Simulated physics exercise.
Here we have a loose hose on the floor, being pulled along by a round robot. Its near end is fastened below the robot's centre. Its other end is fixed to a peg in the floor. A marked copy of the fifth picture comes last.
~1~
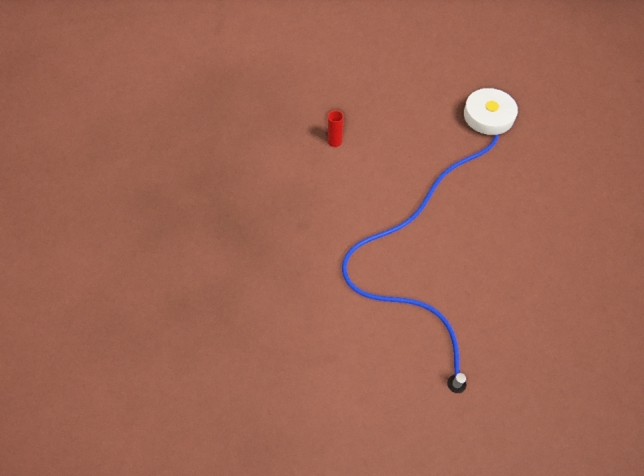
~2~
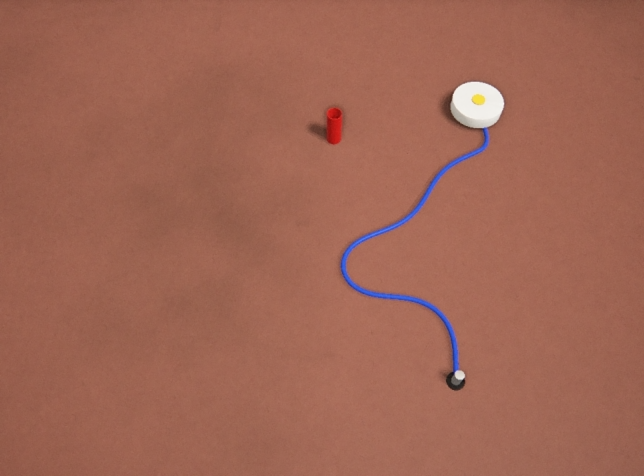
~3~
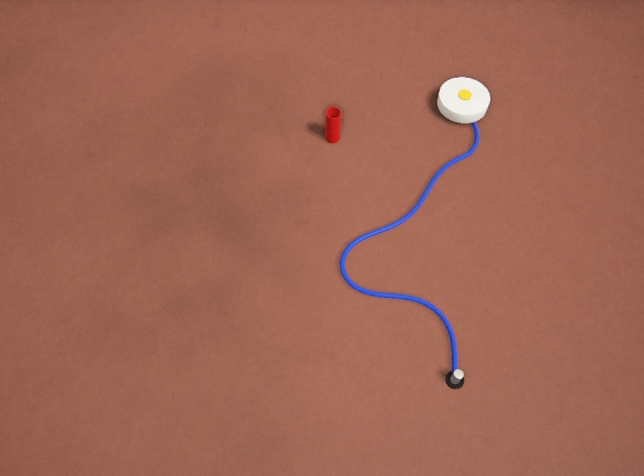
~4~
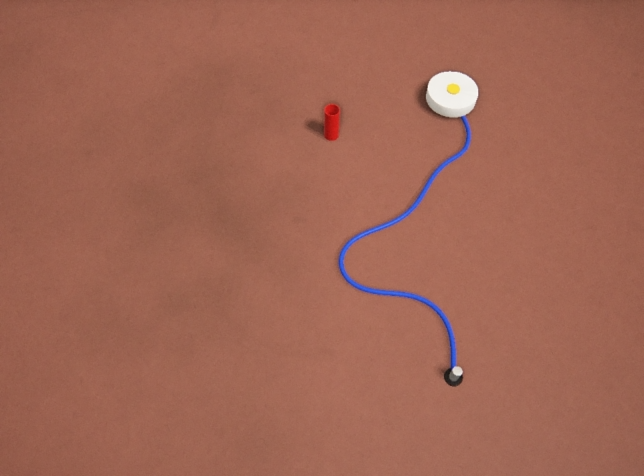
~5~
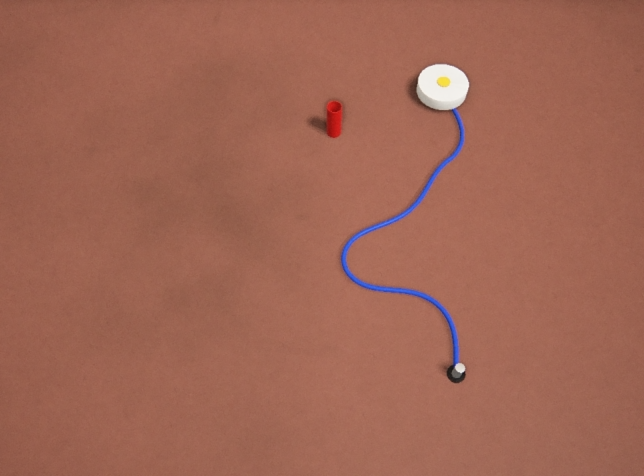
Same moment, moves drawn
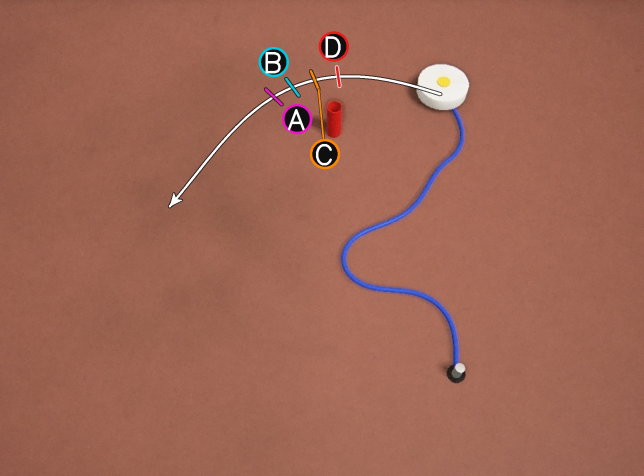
To begin with, a round white device with a yellow centre sits at the upper right, joined by a winding blue hose to a small peg below, with a red post standing to its left. The device then slides gradually up and left, drawing the hose's upper end along while the lower curves barely change.
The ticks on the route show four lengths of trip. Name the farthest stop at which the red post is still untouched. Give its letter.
Stop at A.
On the marked copy, A at (274, 97); B at (292, 87); C at (315, 80); D at (338, 77); the route from (441, 94) via (279, 94) to (170, 206).
With A. Early on, robot (383, 73), middle of the hose (373, 230).
Further on, robot (320, 73), middle of the hose (375, 226).
At the end, robot (273, 91), middle of the hose (374, 223); nothing has been touched.
As for the rest, B is safe but short; C is safe but short; D is safe but short.
